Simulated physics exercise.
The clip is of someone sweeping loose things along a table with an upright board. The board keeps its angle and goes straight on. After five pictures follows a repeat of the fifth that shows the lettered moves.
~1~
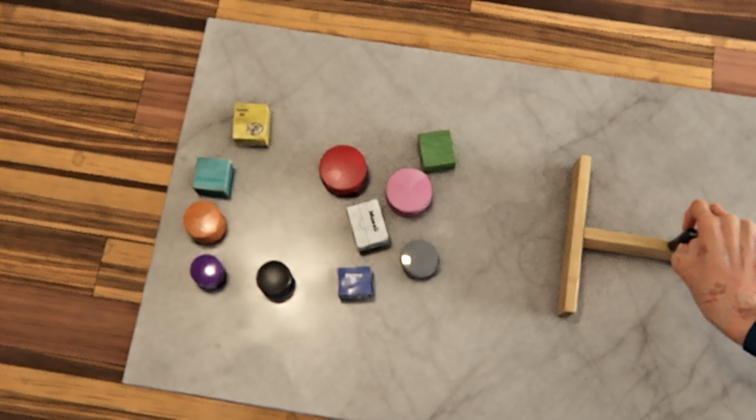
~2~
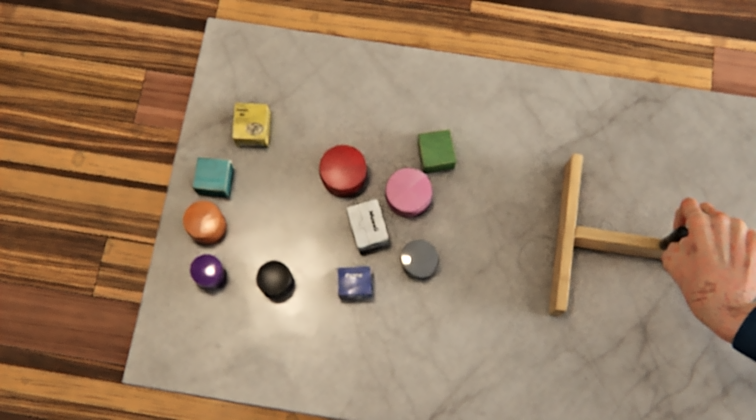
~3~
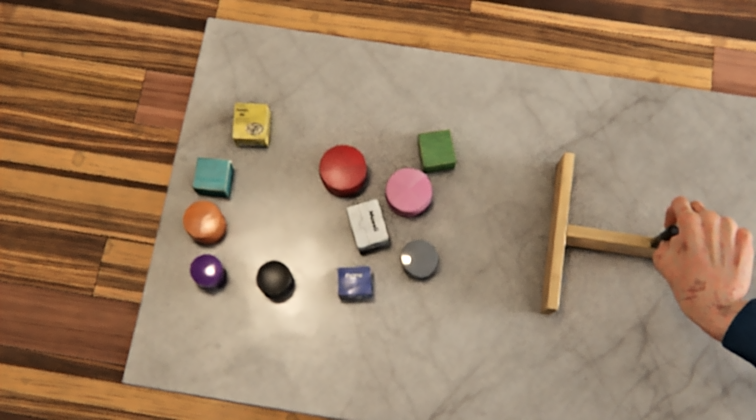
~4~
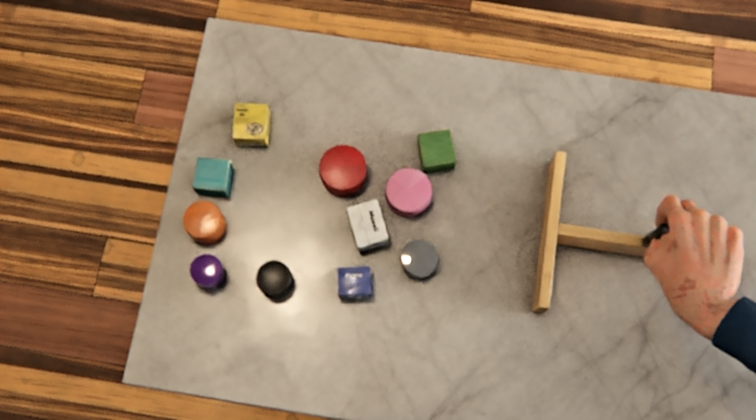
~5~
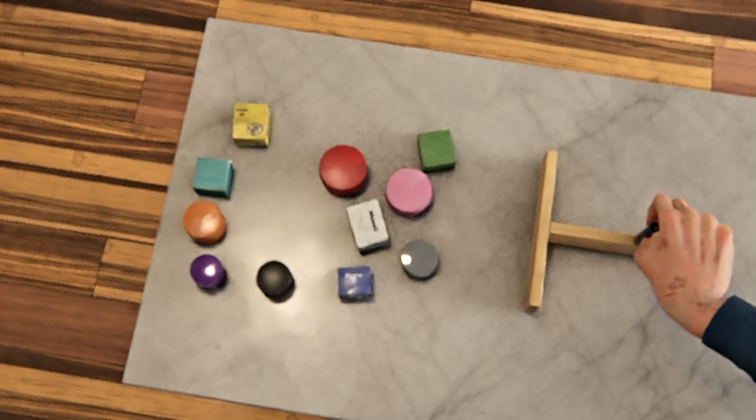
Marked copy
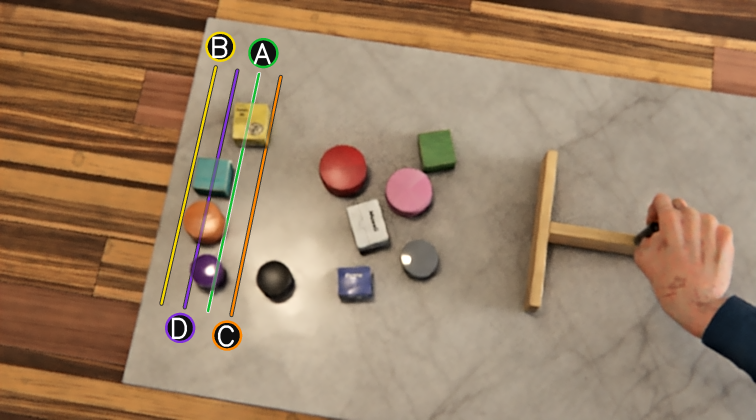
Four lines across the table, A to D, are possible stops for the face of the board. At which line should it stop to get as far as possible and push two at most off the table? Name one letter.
A.
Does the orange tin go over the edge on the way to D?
Yes.
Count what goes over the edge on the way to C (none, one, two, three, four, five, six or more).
In all, none.
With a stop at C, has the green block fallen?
No.
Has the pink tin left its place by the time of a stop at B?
Yes.
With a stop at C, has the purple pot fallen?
By then, no.
On the marked copy, A at (234, 188); B at (190, 181); C at (257, 191); D at (212, 184).
Following A. Soon after the start, board (432, 209); green block (419, 148); grey pot (400, 257).
Later, board (320, 191); yellow packet (239, 118); red tin (267, 144).
In the end, board (233, 178); turquoise block (174, 170); red tin (187, 131); none fallen.
As for the rest, B drops six; C is within the limit but short; D drops four.
